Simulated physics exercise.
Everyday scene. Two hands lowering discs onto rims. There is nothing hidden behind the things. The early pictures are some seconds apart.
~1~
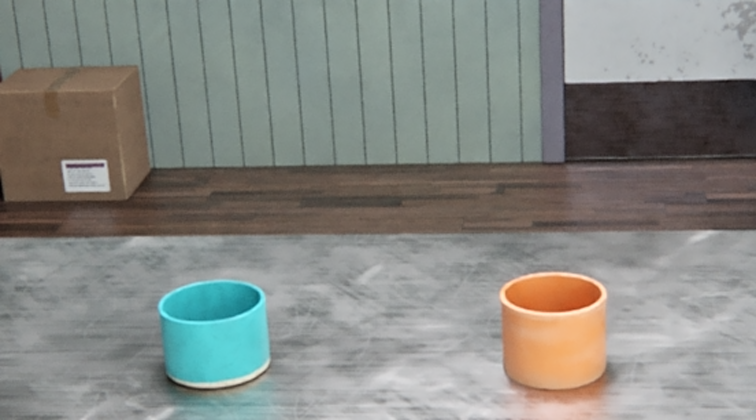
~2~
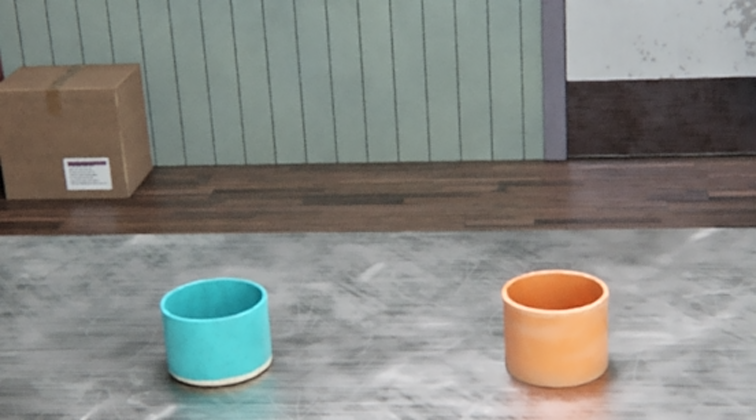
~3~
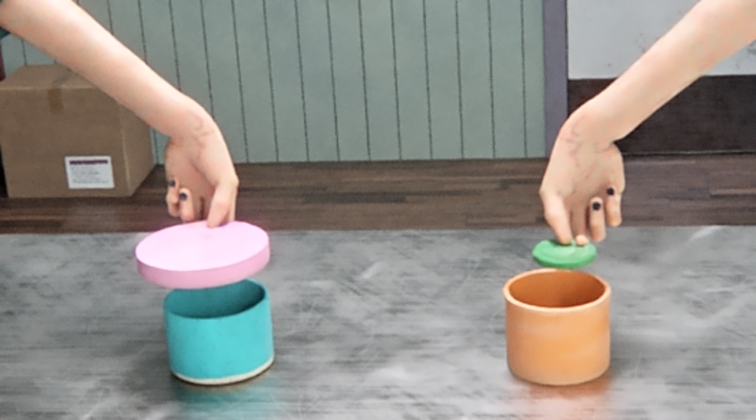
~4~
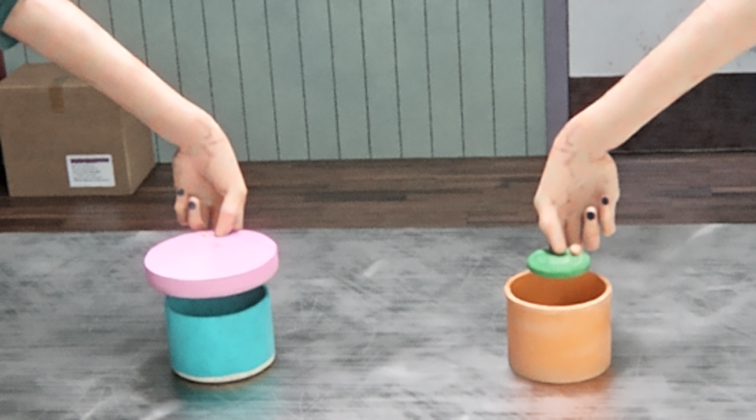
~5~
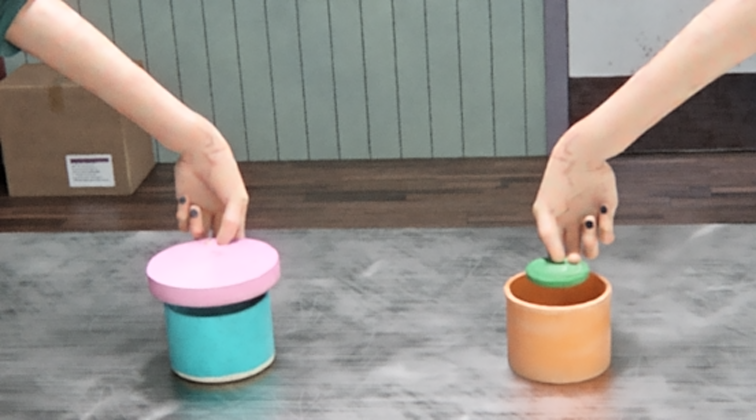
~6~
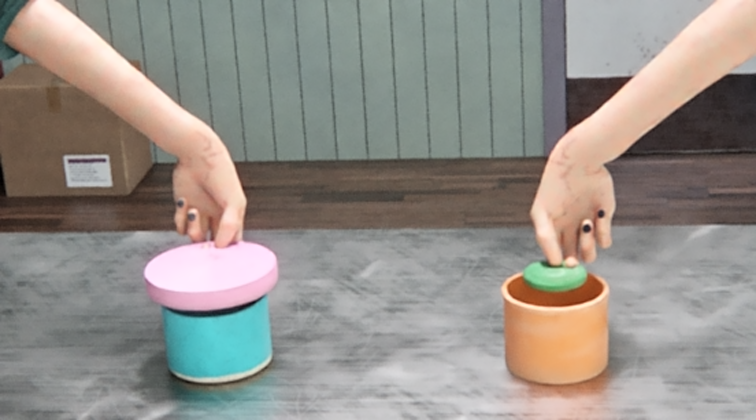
Two hands reach in from the upper left and upper right above two open, empty-looking containers, the left one lowering a wide pink disc onto the turquoise rim, the right one lowering a small green disc into the orange opening. The turquoise container stands left and the orange one right on a streaky grey surface. Behind, seen from slightly above by a nearly still camera, are a cardboard box, green panelling and wooden flooring.
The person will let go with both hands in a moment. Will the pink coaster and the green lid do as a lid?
Observed: The pink coaster is held by the edge, the green lid passes right through.
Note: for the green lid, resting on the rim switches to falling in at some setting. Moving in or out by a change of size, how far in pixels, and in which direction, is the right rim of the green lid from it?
Shift: About 16 px, direction right.
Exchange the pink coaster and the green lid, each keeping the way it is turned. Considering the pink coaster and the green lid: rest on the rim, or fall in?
The pink coaster is held up, and the green lid slides in.
Then, 0.12 s past the last view, pink coaster moving near (213, 286); green lid travelled a little near (555, 302).
Then, 0.18 s past the last view, pink coaster sitting on the rim near (213, 287); green lid in the air near (556, 354).
Finally, the pink coaster covers the opening, near (213, 287); the green lid drops inside, near (556, 352).
